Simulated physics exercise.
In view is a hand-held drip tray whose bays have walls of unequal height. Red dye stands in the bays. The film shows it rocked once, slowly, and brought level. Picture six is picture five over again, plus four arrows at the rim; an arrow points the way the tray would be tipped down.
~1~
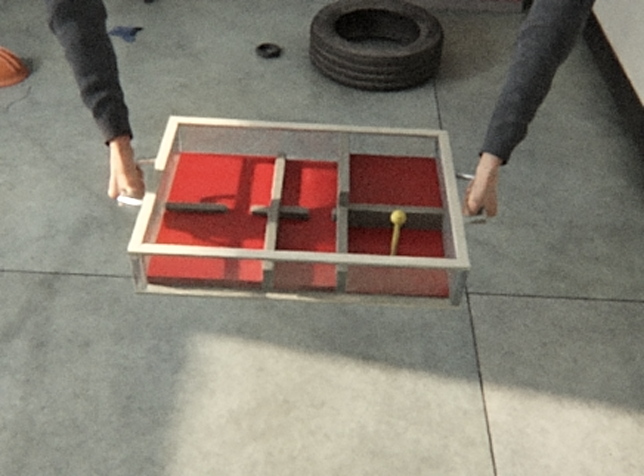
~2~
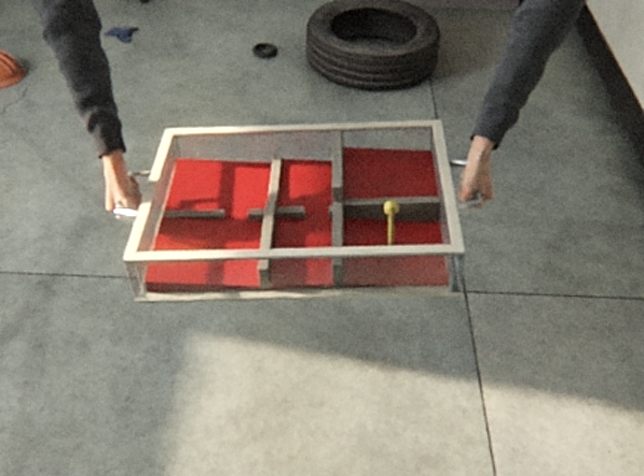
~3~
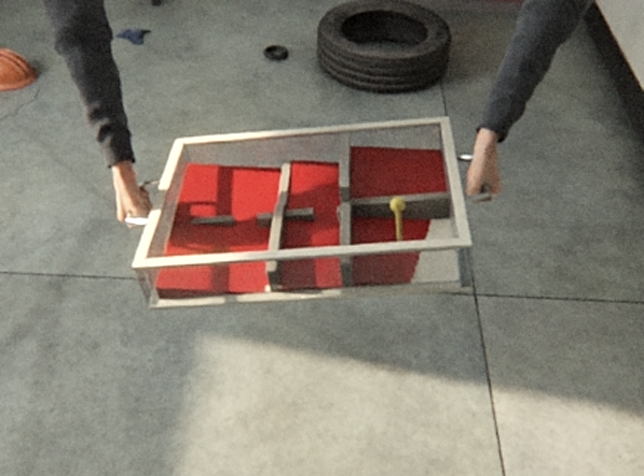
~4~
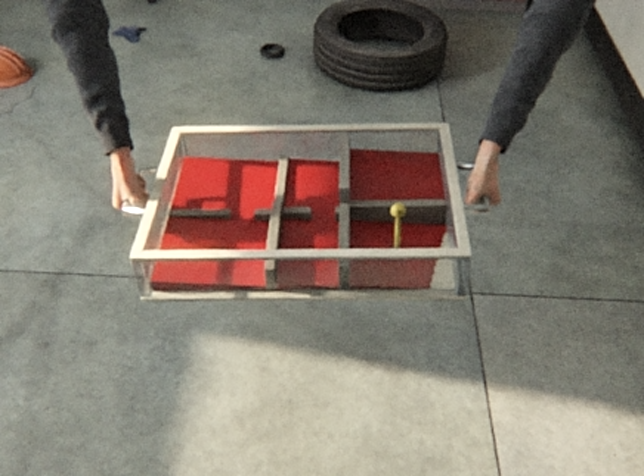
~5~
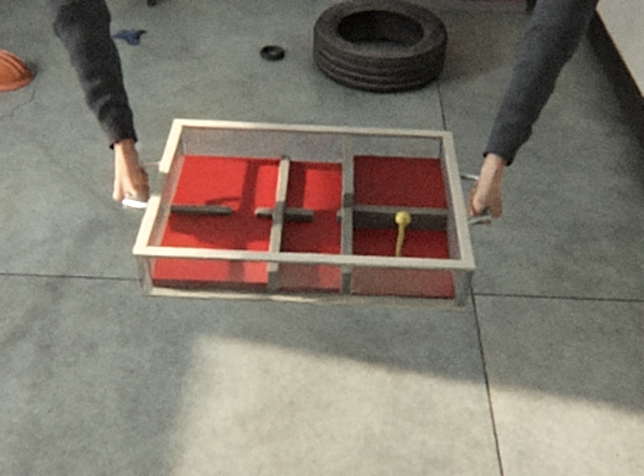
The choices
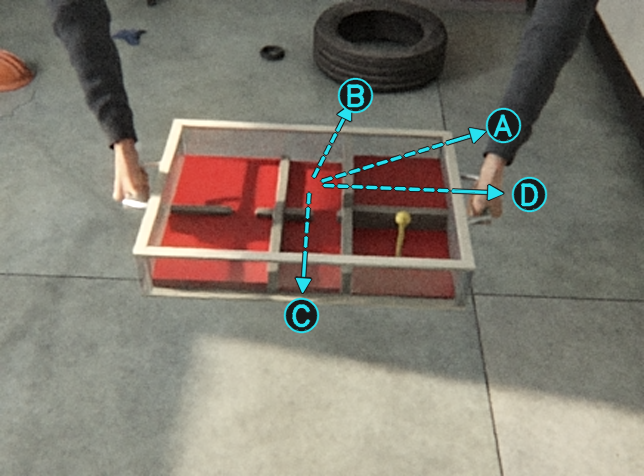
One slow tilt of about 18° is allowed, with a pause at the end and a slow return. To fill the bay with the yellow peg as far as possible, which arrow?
Arrow C does it best.
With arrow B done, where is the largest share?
That is the back right bay.
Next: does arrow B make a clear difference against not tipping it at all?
No, hardly at all.
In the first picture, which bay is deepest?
That is the back right bay.
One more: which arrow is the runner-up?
The answer is D.
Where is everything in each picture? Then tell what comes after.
The tray is level; deepest in the back right bay, at (391, 182), shallowest in the front right; yellow peg at (399, 218), in the first frame.
Tipped about 5° down to the left; no wall is crossed, in the second frame.
Tipped about 9° down to the left; no wall is crossed; yellow peg at (398, 205), in the third frame.
Tipped about 5° down to the left; no wall is crossed, in the fourth frame.
The tray is level; deepest in the back right bay, at (395, 184), shallowest in the front right; yellow peg at (403, 219), in the fifth frame.
In cyan, A ends at (480, 132); B ends at (348, 109); C ends at (302, 287); D ends at (497, 192).
For arrow A, about 6 % of the liquid ends in the peg's bay; nothing spills.
For arrow B, about 6 % of the liquid ends in the peg's bay; nothing spills.
For arrow C, about 27 % of the liquid ends in the peg's bay; nothing spills.
For arrow D, about 17 % of the liquid ends in the peg's bay; nothing spills.
